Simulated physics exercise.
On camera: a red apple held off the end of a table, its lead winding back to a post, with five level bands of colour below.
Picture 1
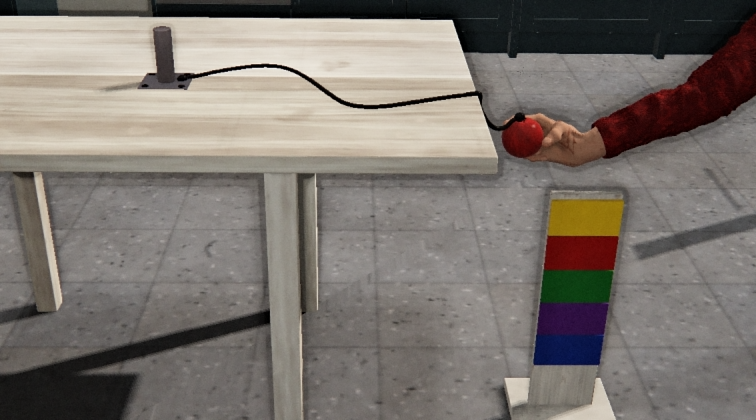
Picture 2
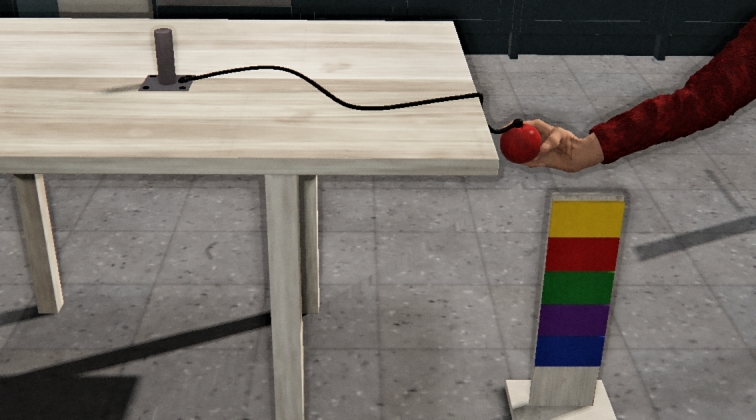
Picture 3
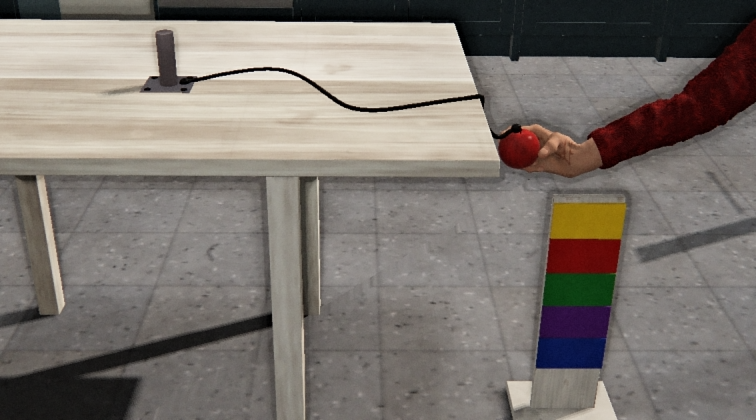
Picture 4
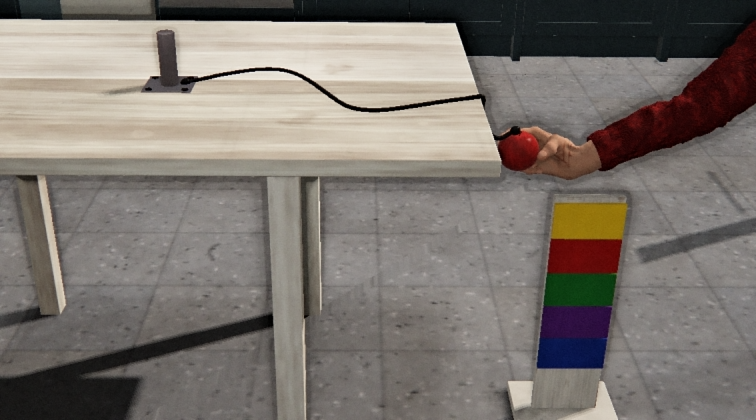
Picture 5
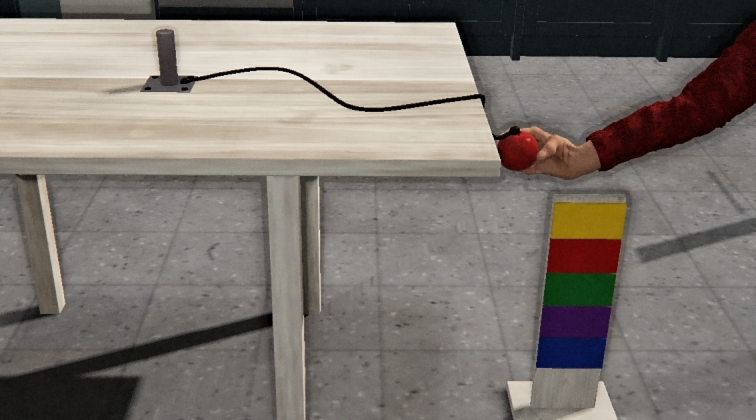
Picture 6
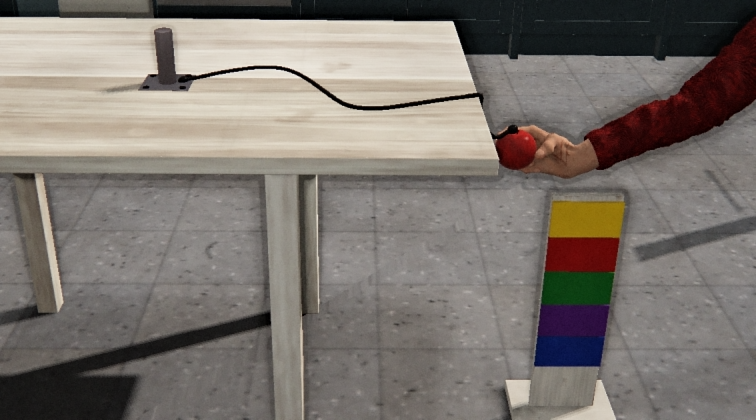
A hand in a red sleeve holding a red ball on a black cord beside a table edge, shifting only very slightly.
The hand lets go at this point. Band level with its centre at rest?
Red.
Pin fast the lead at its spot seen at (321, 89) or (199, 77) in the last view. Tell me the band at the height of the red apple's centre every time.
Try one: Yellow. Try two: Red.
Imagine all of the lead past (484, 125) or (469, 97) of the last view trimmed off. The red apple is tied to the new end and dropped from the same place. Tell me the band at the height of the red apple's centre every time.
Taking them in turn, you'd get yellow, then no band.
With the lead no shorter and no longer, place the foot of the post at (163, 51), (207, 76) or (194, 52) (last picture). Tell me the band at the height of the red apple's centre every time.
Answer, in order: Yellow, green, red.
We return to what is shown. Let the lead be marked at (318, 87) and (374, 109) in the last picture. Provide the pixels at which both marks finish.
They finish at (362, 86) and (450, 88) respectively.
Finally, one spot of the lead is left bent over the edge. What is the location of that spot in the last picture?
That spot is roughly at (401, 106).
Soon after, apple near (466, 244); level with red.
Then, apple near (476, 248); level with red.
At rest, apple near (469, 250); level with red. At red.
